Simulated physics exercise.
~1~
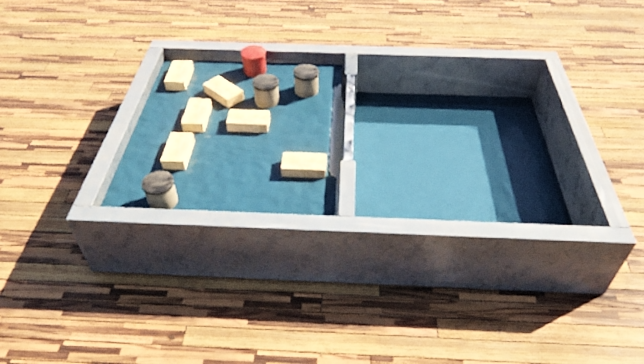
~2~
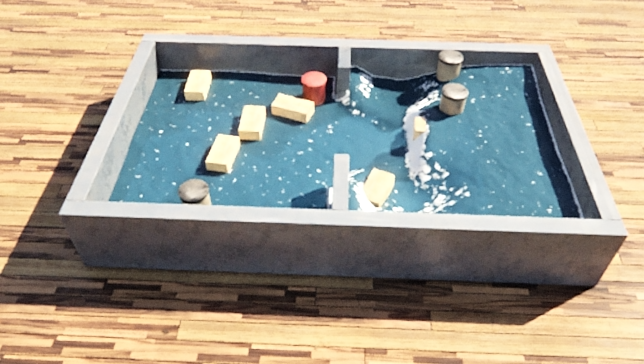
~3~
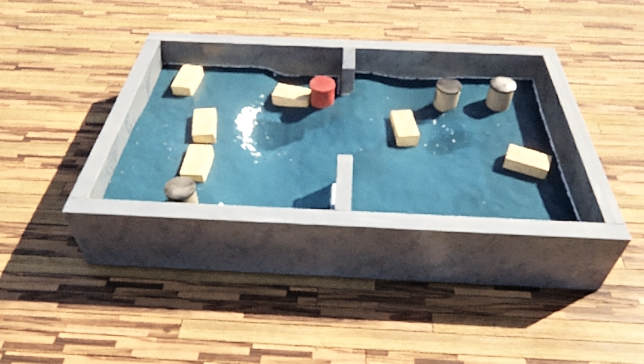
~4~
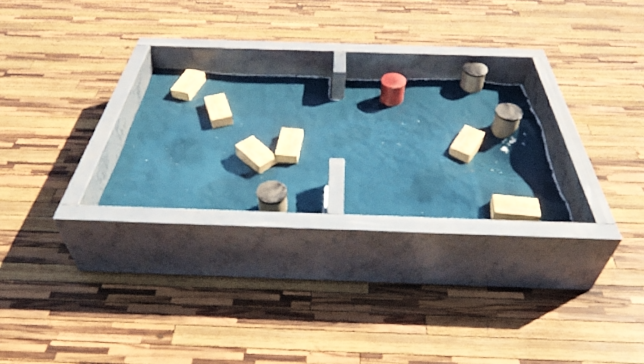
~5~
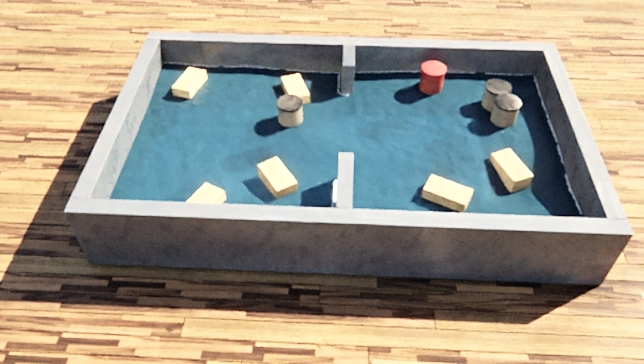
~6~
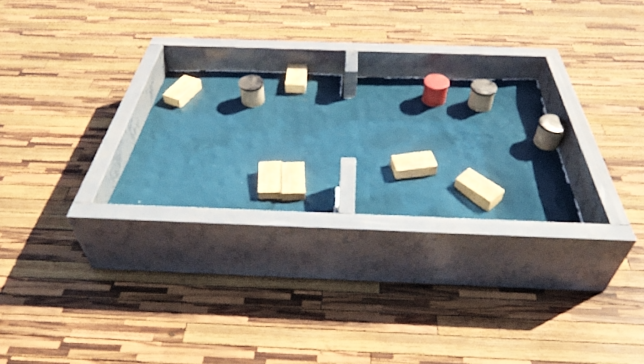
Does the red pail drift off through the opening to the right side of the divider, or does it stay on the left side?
It drifts through the opening and ends up floating on the right side of the divider.
